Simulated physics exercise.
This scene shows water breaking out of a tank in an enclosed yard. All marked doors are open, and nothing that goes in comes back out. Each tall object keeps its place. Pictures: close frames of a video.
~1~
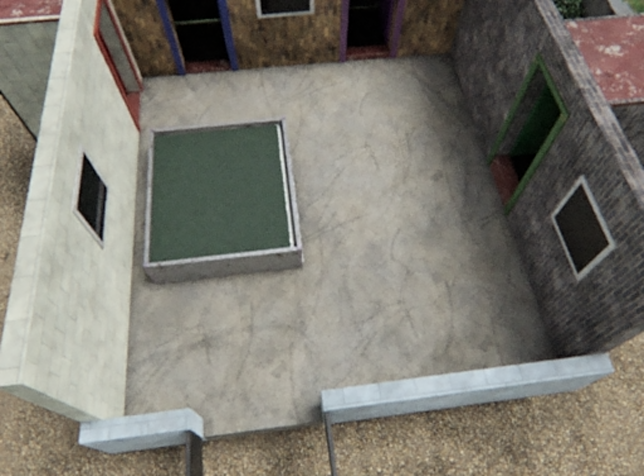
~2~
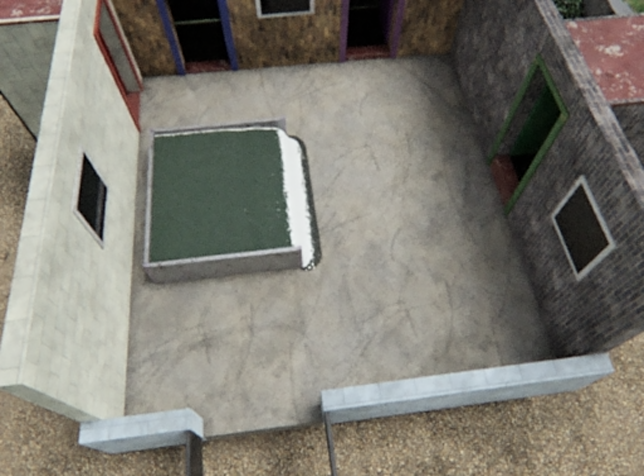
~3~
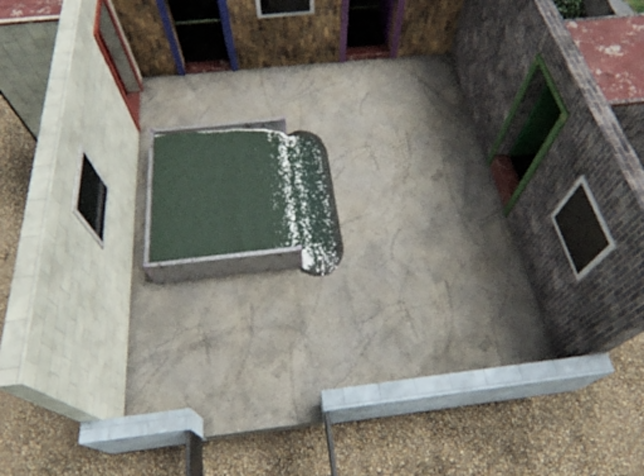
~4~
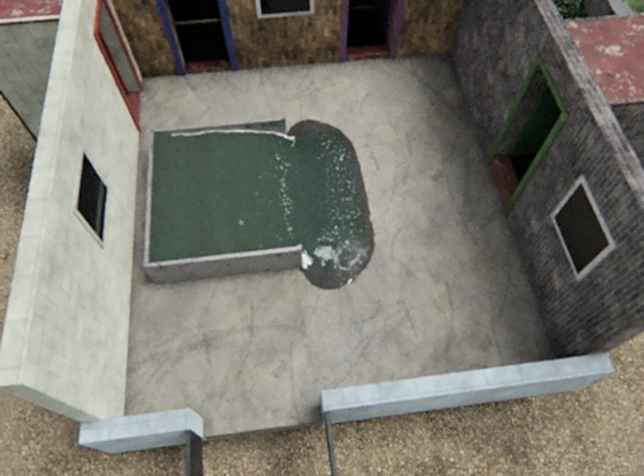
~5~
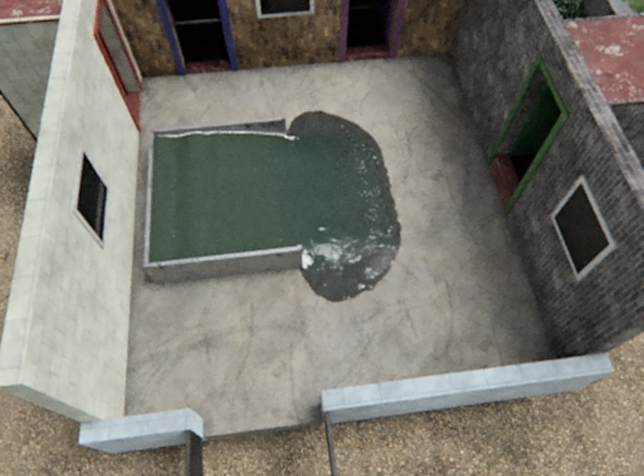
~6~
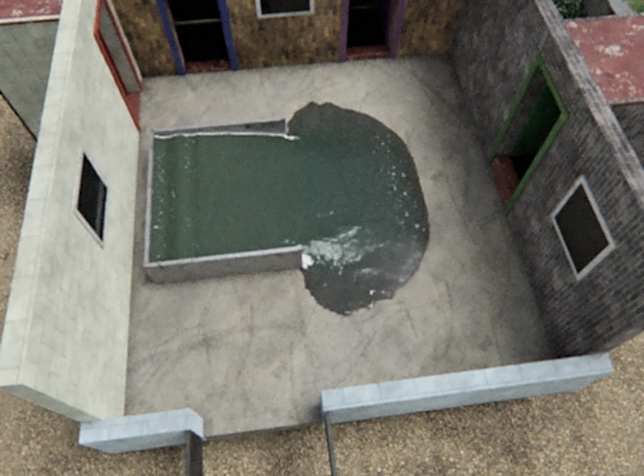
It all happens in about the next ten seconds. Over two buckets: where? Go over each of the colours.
Green door no, purple door no, red door yes, blue door no.
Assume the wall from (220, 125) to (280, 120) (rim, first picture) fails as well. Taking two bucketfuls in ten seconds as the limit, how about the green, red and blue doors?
Going door by door, the green door remains beneath it, the red door crosses the threshold, and the blue door crosses the threshold.
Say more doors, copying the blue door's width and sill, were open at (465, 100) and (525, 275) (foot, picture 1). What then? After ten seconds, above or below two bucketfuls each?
The first new door crosses the line, and the second crosses the line.
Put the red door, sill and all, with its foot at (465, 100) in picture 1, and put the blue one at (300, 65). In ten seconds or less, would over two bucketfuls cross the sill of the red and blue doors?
My reading: Red exceeds the limit, blue stays within the limit.
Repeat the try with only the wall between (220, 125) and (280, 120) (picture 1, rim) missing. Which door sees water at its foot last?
Latest of all is the green one.
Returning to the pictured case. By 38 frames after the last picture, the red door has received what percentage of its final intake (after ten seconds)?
It would be roughly 0 percent of the ten-second total.
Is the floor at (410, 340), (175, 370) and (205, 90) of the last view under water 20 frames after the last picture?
The three points read soaked through, clear and clear.
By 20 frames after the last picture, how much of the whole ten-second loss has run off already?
My reading is about 0 per cent.
A moment on, water covers 40 % of the floor; the green door wet at the sill, nothing in, the purple door not reached, the red door not reached, the blue door not reached.
Next, water covers 50 % of the floor; the green door wet at the sill, nothing in, the purple door wet at the sill, nothing in, the red door not reached, the blue door not reached.
Then, water covers 50 % of the floor; the green door wet at the sill, nothing in, the purple door wet at the sill, nothing in, the red door not reached, the blue door not reached.
Later, water covers 90 % of the floor; the green door wet at the sill, nothing in, the purple door wet at the sill, nothing in, the red door not reached, the blue door wet at the sill, nothing in.
In the end, water covers 95 % of the floor; the green door wet at the sill, nothing in, the purple door wet at the sill, nothing in, the red door over two buckets in, the blue door wet at the sill, nothing in.
